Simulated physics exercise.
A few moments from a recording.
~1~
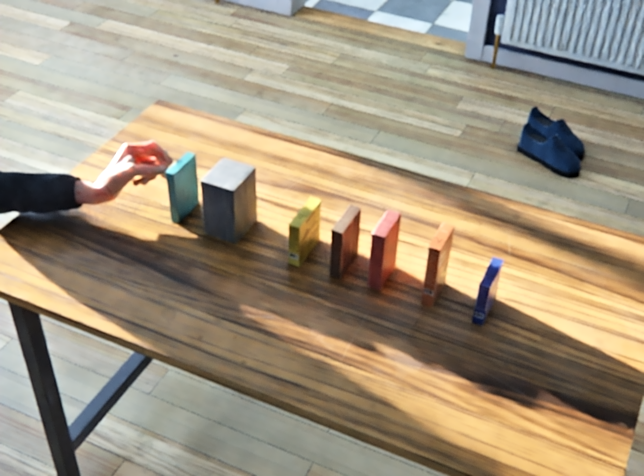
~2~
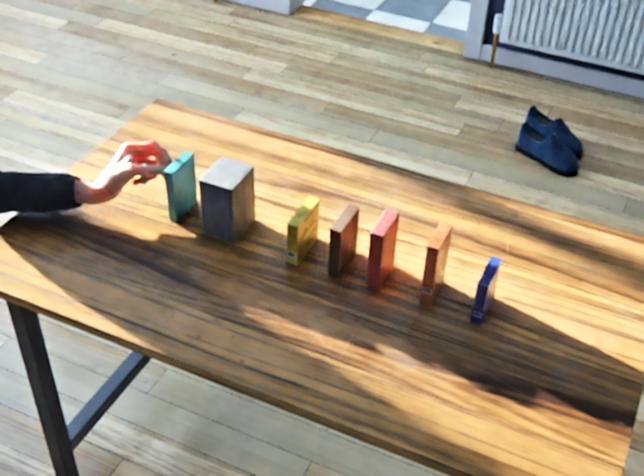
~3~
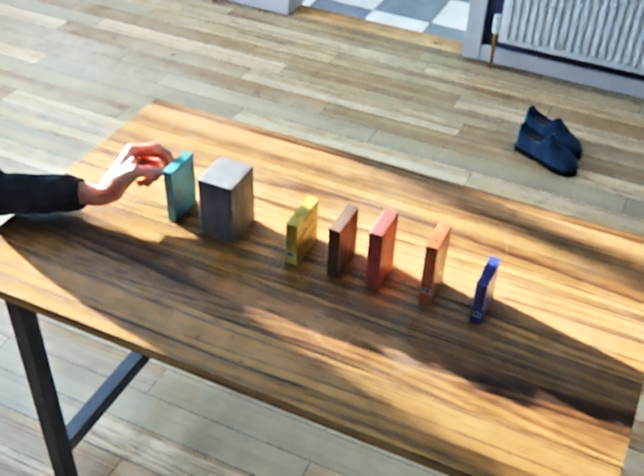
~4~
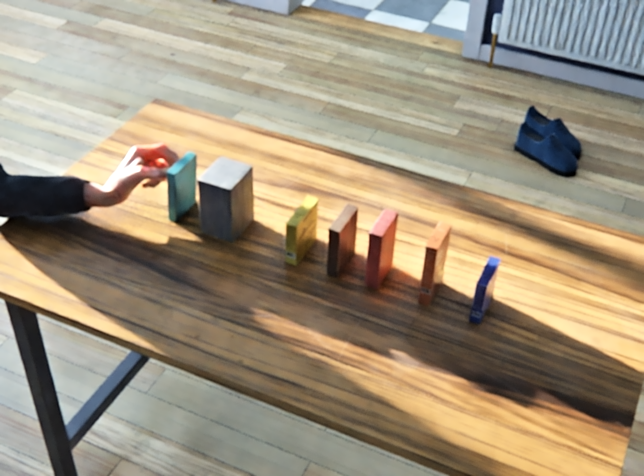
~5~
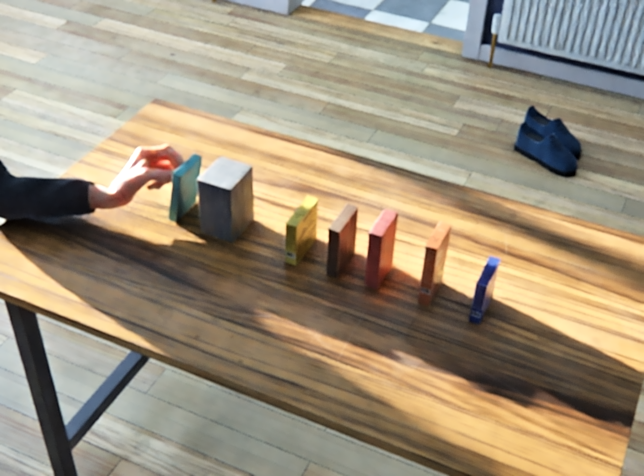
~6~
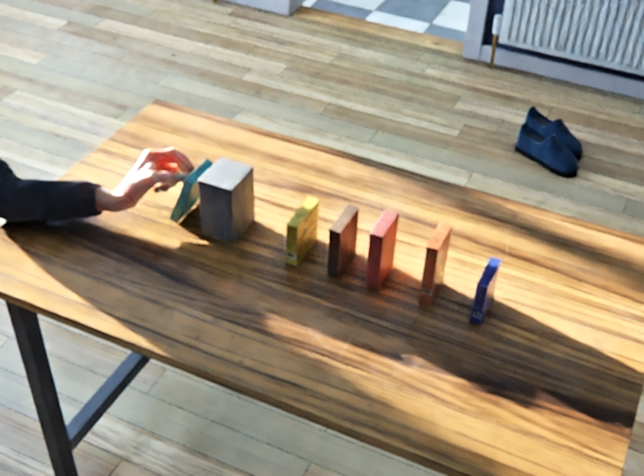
A hand at the left of a wooden table pushed a turquoise block, which tilted rightward toward the big grey block beside it, while the other coloured pieces in the row stayed standing.
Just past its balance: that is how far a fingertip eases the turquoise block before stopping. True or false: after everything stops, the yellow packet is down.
False.
Then, 0.10 s on from there, turquoise block 30° over.
Then, 0.30 s on from there, yellow packet resting near (303, 231).
In the end, all 5 unmoved. At the end, from the last picture's camera, yellow packet near (303, 231).
